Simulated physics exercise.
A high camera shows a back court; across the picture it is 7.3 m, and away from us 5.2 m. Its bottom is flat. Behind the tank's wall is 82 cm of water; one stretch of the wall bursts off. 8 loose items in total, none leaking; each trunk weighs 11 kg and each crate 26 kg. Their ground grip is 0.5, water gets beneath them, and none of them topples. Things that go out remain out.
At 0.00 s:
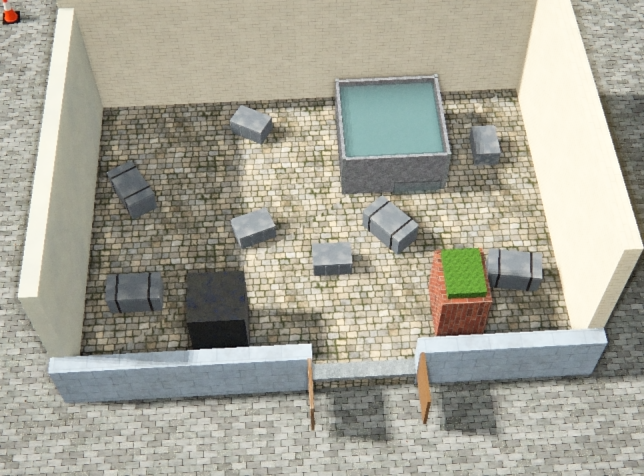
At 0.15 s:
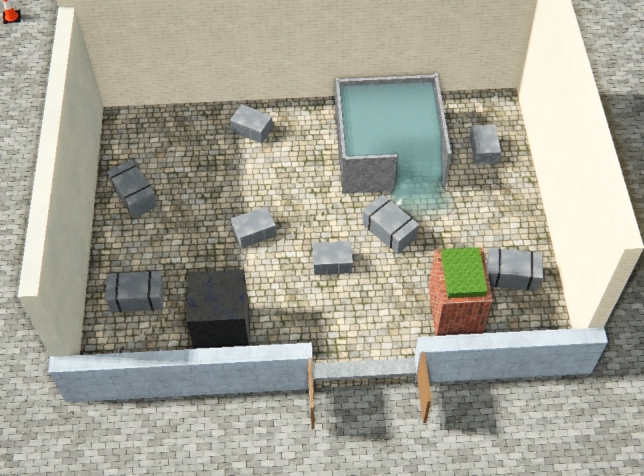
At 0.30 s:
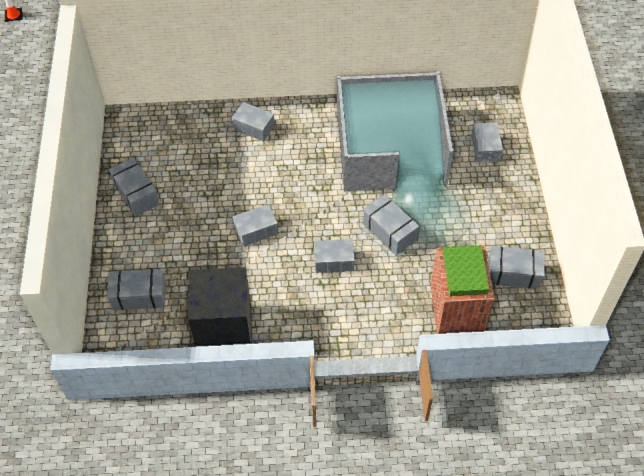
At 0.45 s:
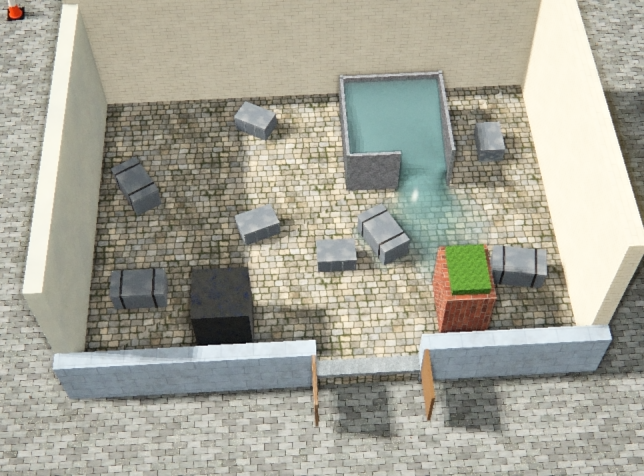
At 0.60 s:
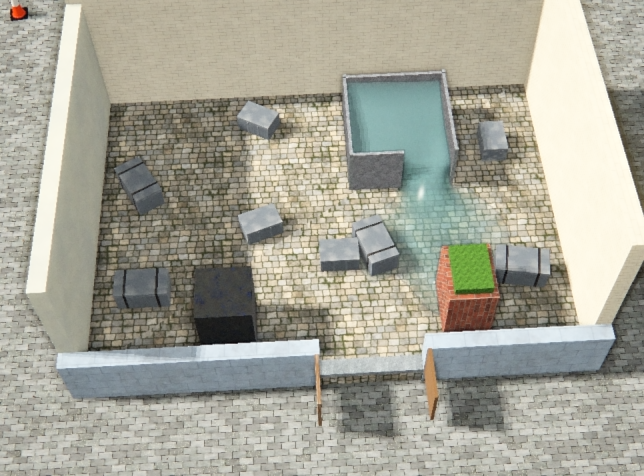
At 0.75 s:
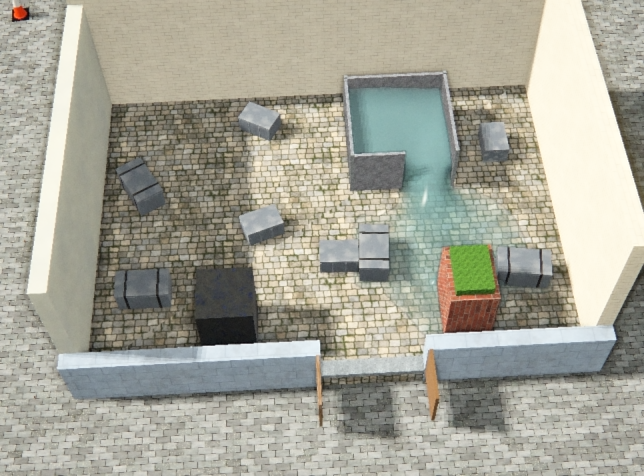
A walled stone courtyard held a tank of water, and part of the tank's front wall broke away, letting water spread across the paving and push one nearby gray trunk around beside a crate.
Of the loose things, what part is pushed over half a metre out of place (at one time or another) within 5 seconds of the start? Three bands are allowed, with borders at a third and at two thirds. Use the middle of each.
That would be less than a third of them.
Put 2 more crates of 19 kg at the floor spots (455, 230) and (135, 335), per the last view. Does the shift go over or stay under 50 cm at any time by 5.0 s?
In that order: Past it, under.
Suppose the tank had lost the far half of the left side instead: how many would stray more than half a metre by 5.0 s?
3.
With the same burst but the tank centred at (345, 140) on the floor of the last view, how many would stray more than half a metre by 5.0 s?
That gives 3 of them.
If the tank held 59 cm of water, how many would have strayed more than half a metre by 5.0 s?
In that case the number is 2.
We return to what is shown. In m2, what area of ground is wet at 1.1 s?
Wet: Near 10.5 m2.
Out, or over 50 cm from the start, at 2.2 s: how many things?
At that moment it comes to 2.
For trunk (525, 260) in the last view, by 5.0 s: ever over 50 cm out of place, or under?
Short answer, overshooting.
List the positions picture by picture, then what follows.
In the first frame, a trunk at (391, 218) rests on the ground; a crate at (332, 253), on the bottom; 2.5 m2 under water; 0 of 8 have shifted.
In the second frame, a trunk at (391, 217) rests on the ground; a crate at (332, 253) rests on the ground; water covers 3.1 m2; 0 of 8 have shifted.
In the third frame, a trunk at (391, 218) rests on the ground, 5 cm from its start; a crate at (334, 251), on the bottom; 3.8 m2 under water; 1 of 8 have shifted.
In the fourth frame, a trunk at (383, 227) rests on the ground, 32 cm from its start; a crate at (336, 250), on the bottom; water covers 4.8 m2; 1 of 8 have shifted.
In the fifth frame, a trunk at (375, 238) rests on the ground, 59 cm from its start; a crate at (339, 249) rests on the ground; 5.9 m2 under water; 1 of 8 have shifted.
In the sixth frame, a trunk at (374, 246) rests on the ground, 71 cm from its start; a crate at (339, 251), on the bottom; water covers 7.0 m2; 1 of 8 have shifted.
After 1.1 s 1 of 8 are over 50 cm from their spots; 0 afloat.
After 2.2 s 2 of 8 are over 50 cm from their spots; 1 afloat.
After 3.5 s 2 of 8 are over 50 cm from their spots; 2 afloat.
After 5.0 s 1 of 8 are over 50 cm from their spots, and 2 have been at some point; 2 afloat.
